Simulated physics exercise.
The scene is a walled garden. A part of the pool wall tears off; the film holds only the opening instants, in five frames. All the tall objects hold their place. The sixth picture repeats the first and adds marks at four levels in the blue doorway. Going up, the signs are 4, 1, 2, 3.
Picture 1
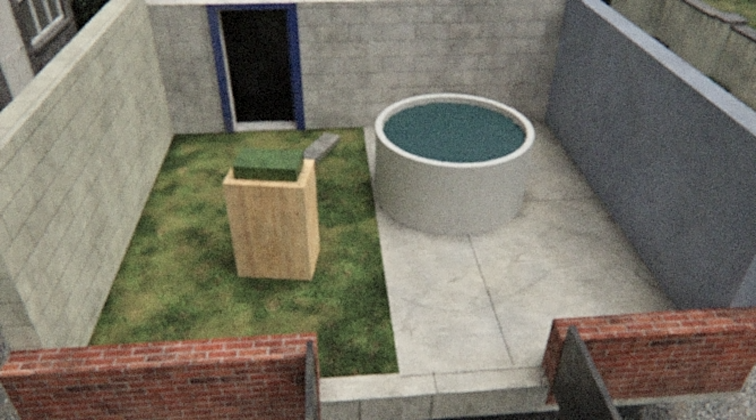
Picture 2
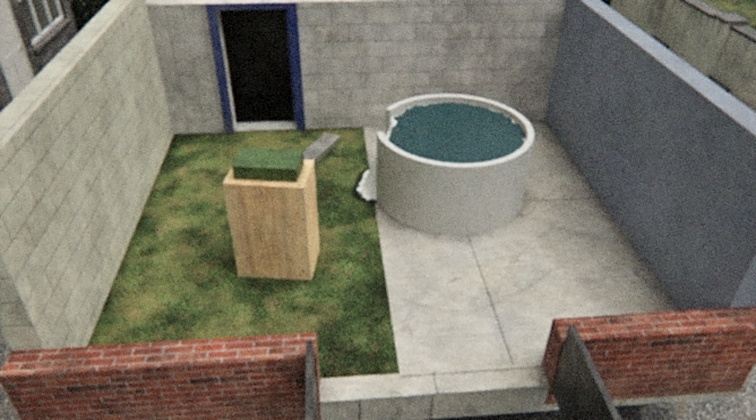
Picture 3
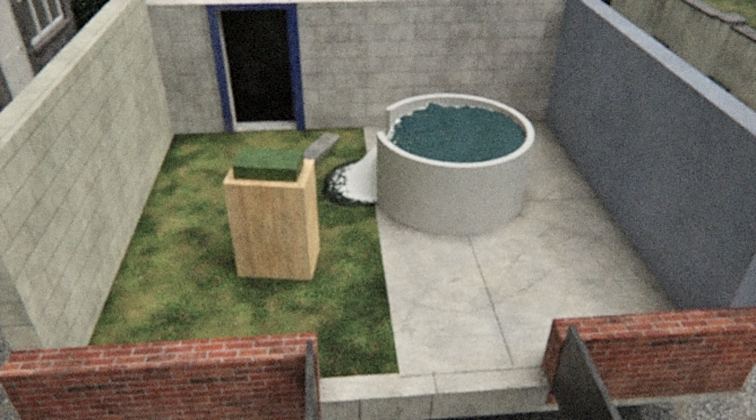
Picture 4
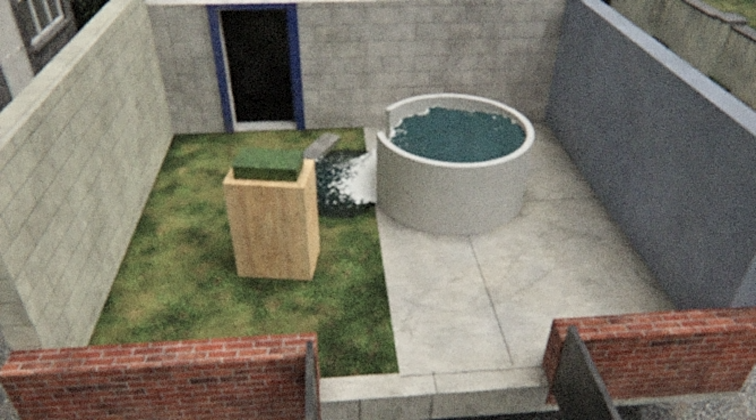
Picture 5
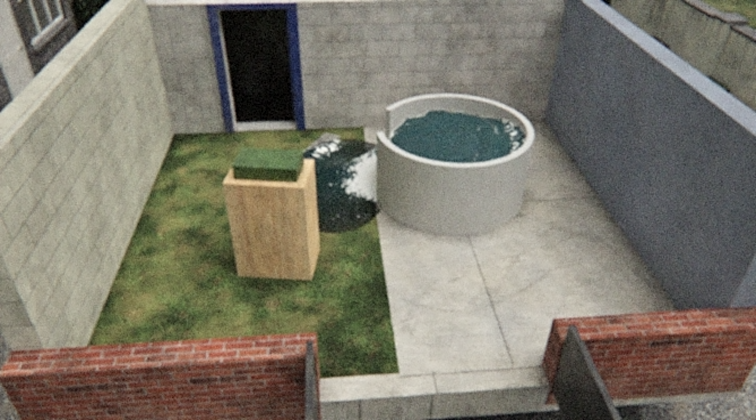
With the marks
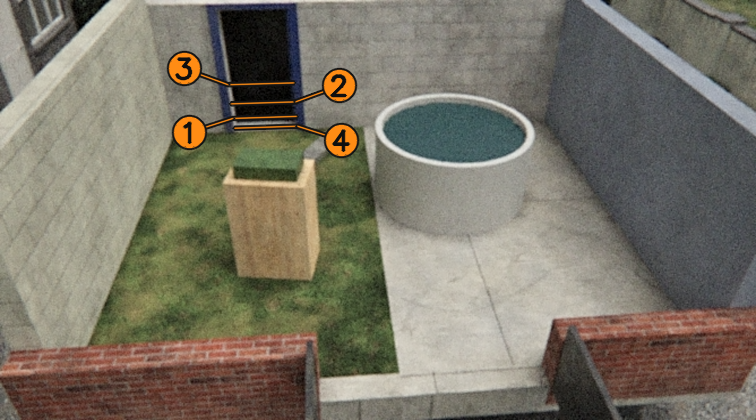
At first, a round pool of still water stands on the paved side of a walled garden, beside a wooden box on the grass. Then water pours through a gap in the pool's left side, foaming white, and spreads in a dark, widening patch across the grass behind the box.
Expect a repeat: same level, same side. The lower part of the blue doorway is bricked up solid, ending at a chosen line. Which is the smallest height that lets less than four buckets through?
The limit is 1.
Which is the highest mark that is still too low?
That would be 4.
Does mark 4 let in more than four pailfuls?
Yes, it does.
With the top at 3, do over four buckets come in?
No, not at all.
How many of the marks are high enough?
Three.
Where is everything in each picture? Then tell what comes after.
Water in the pool at rest, its middle at (453, 133); foot of the blue doorway at (266, 130); open gate at (437, 321), in the first picture.
Front seen at (358, 193), 1 % of the ground wet, in the second picture.
Front seen at (333, 197), 3 % of the ground wet, in the third picture.
Front seen at (345, 155), 6 % of the ground wet, in the fourth picture.
Front seen at (348, 141), 10 % of the ground wet, in the fifth picture.
On the marked copy, 1 at (264, 117); 2 at (263, 102); 3 at (261, 83); 4 at (266, 127); from the bottom up 4, 1, 2, 3.
For mark 1, nothing gets over.
For mark 2, nothing gets over.
For mark 3, nothing gets over.
For mark 4, about 13 bucketfuls get in.
